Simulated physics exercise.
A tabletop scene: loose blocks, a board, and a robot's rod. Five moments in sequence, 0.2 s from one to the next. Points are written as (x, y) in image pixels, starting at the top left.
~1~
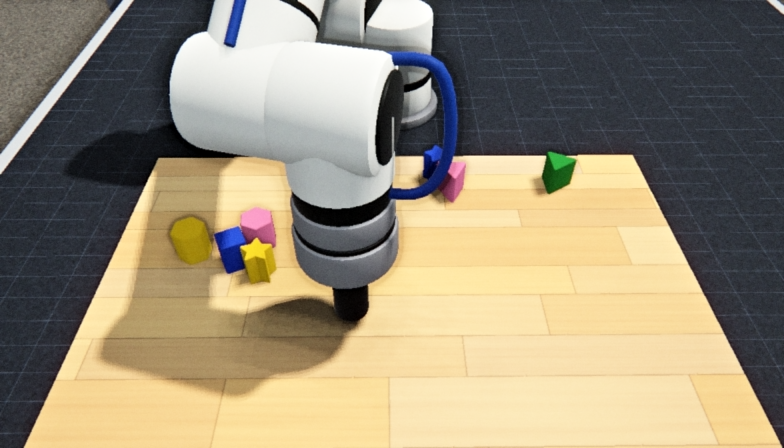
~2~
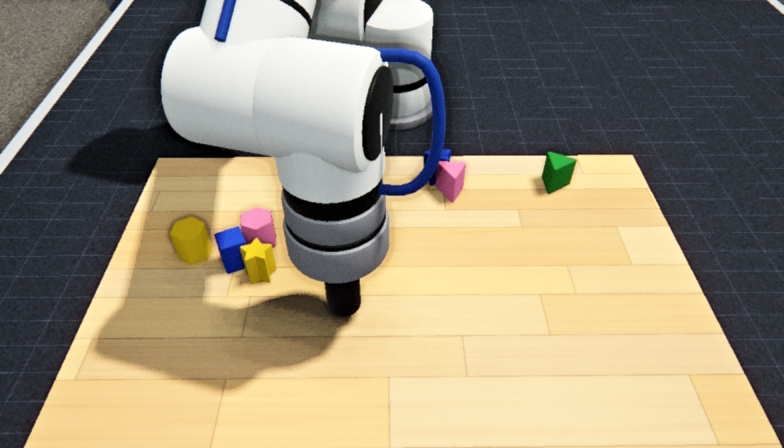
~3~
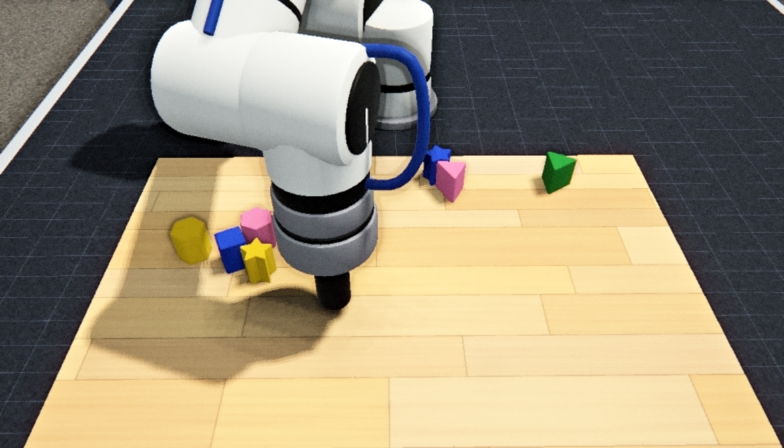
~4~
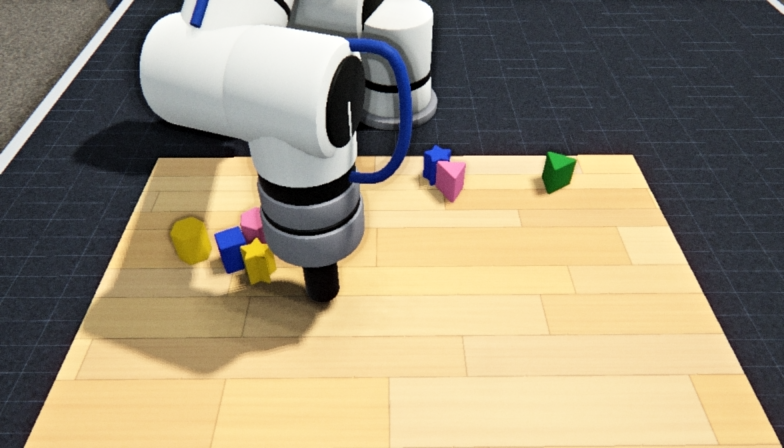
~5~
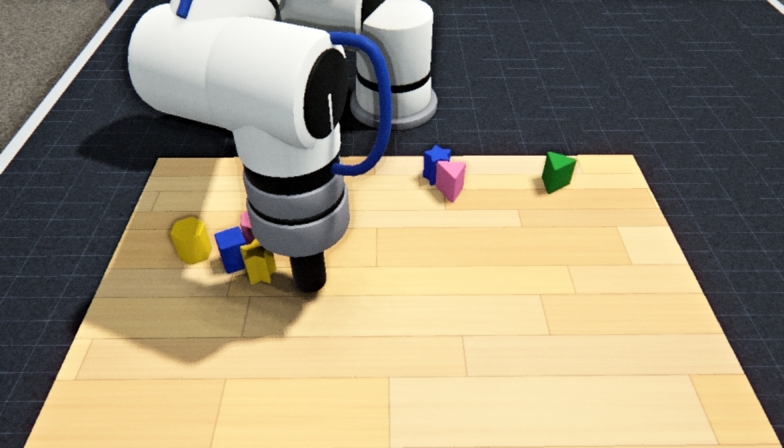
White robot arm sliding its black rod slowly left across a wooden tabletop toward a cluster of still yellow, blue and pink blocks.
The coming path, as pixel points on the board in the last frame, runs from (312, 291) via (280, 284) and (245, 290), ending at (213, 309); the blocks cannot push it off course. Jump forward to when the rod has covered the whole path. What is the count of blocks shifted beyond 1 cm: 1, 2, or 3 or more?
This push will displace two blocks.
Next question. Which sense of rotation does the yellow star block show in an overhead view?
It turns clockwise.
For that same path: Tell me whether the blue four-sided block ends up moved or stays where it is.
At the end, its place is different.
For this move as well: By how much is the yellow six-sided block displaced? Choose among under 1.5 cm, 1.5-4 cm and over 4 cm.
The smallest band: Under 1.5 cm.
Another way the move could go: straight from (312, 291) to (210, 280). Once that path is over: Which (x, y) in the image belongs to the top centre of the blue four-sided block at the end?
Roughly at (218, 217).
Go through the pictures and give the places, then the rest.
In the first picture, rod's lower end at (352, 309); yellow six-sided block at (187, 228); blue four-sided block at (229, 237); yellow star block at (255, 249); pink six-sided block at (256, 217).
In the second picture, rod at (344, 305); blocks still.
In the third picture, rod at (335, 299); blocks still.
In the fourth picture, rod at (323, 291); blocks still.
In the fifth picture, rod at (311, 282); yellow six-sided block at (187, 228); blue four-sided block at (229, 237); yellow star block at (255, 249); pink six-sided block partly hidden.
The first path, step by step. One third of the way, rod at (276, 275); yellow star block at (251, 249), turned 20° clockwise.
Two thirds of the way, rod at (241, 281); blue four-sided block at (220, 231), turned 25° clockwise; yellow star block at (222, 250), turned 35° clockwise.
At the end, rod at (210, 299); yellow six-sided block still; blue four-sided block at (220, 231), turned 25° clockwise; yellow star block at (218, 252), turned 55° clockwise; pink six-sided block still.
